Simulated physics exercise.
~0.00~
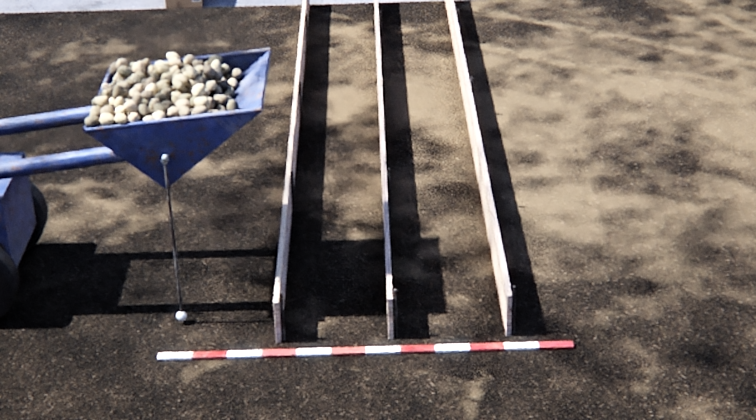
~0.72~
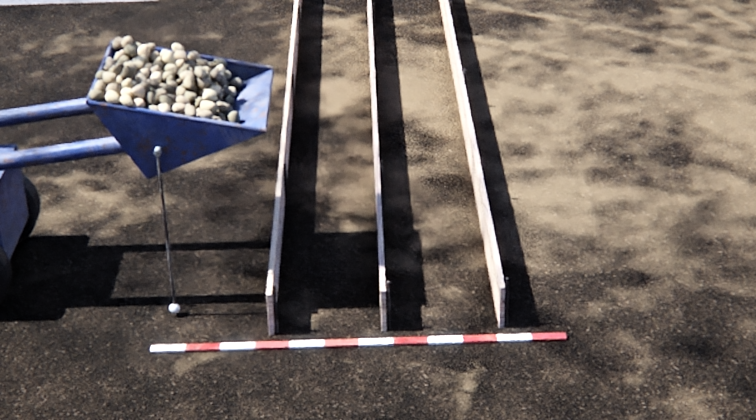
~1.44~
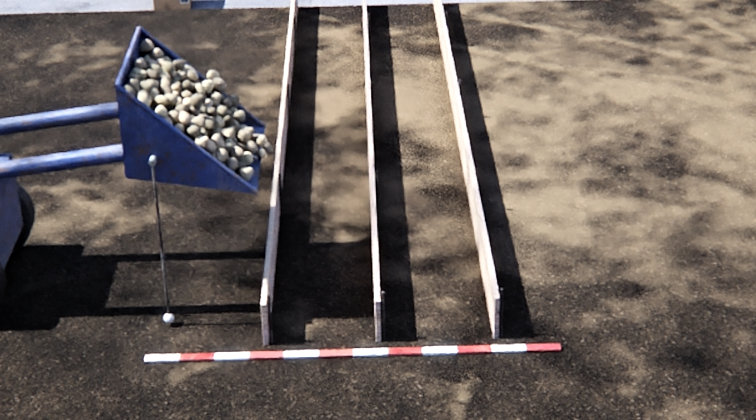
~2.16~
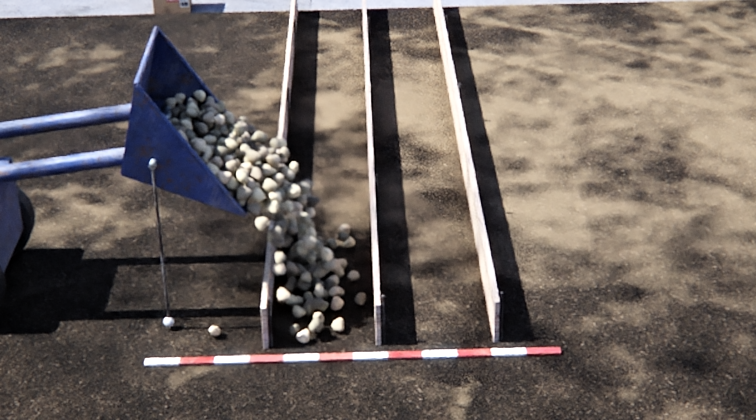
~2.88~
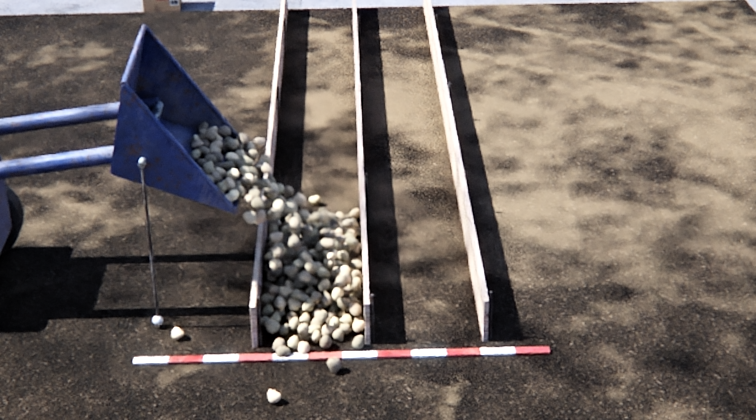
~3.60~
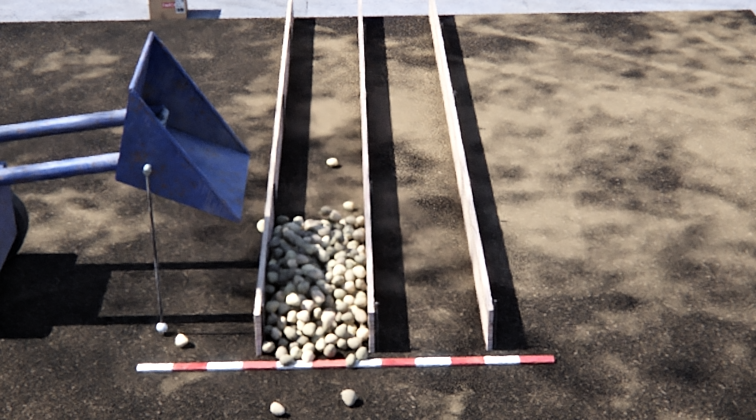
Blue loader bucket tipping rounded cobbles over a board into the nearest bay, emptying completely, with a few stray stones lying outside.
